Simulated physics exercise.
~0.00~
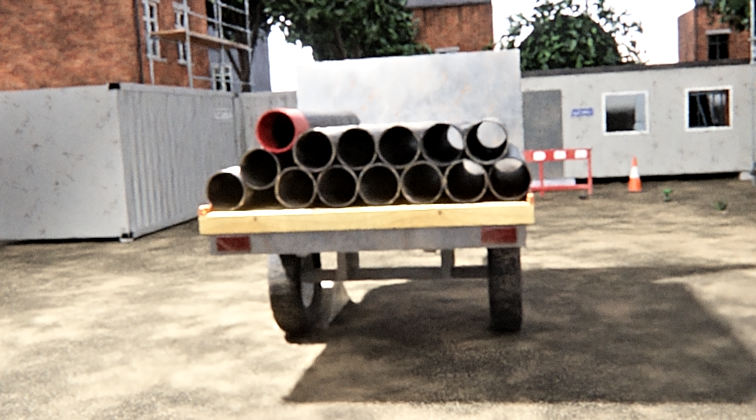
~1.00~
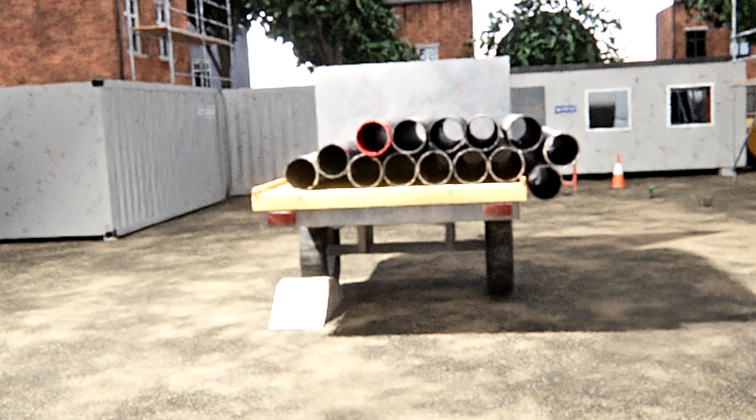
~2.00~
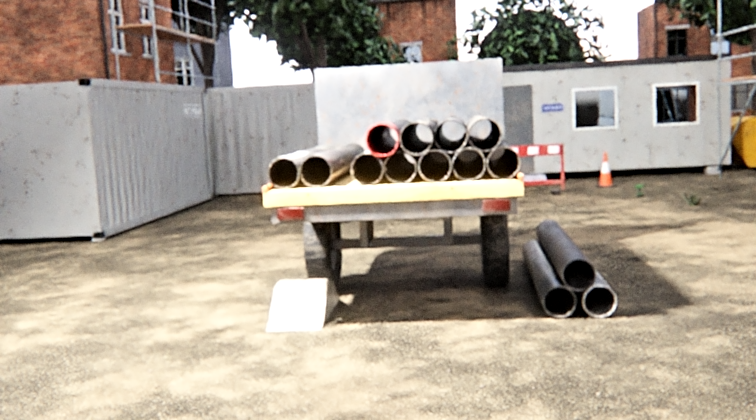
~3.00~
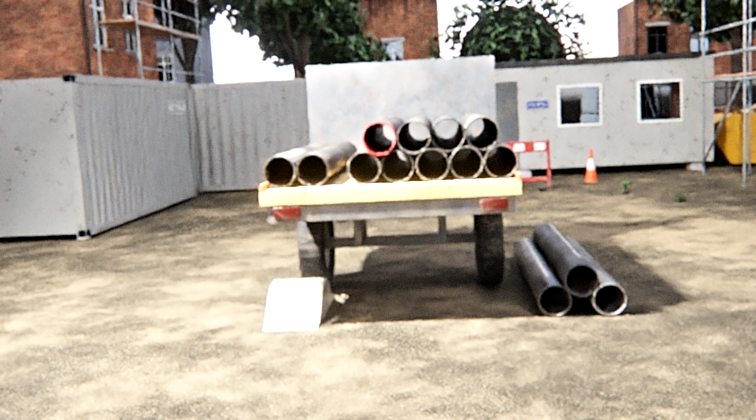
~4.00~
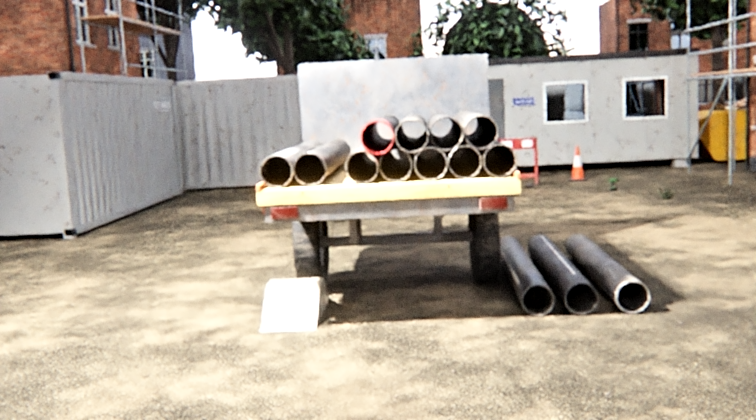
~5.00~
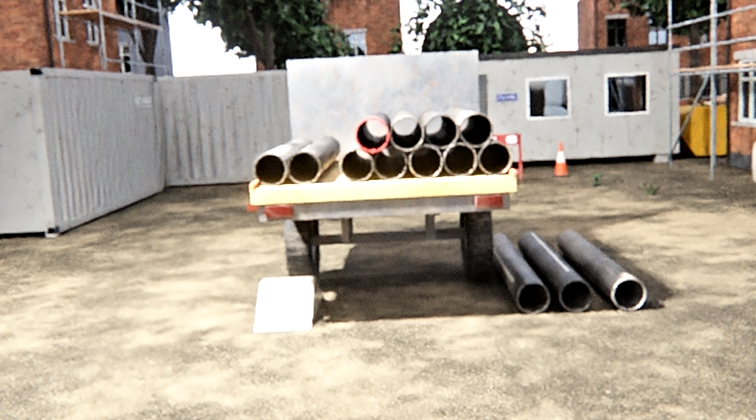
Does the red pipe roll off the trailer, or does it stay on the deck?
The red pipe stays on the trailer. It ends up resting on top of other pipes, while three dark ones lie on the ground to the right.
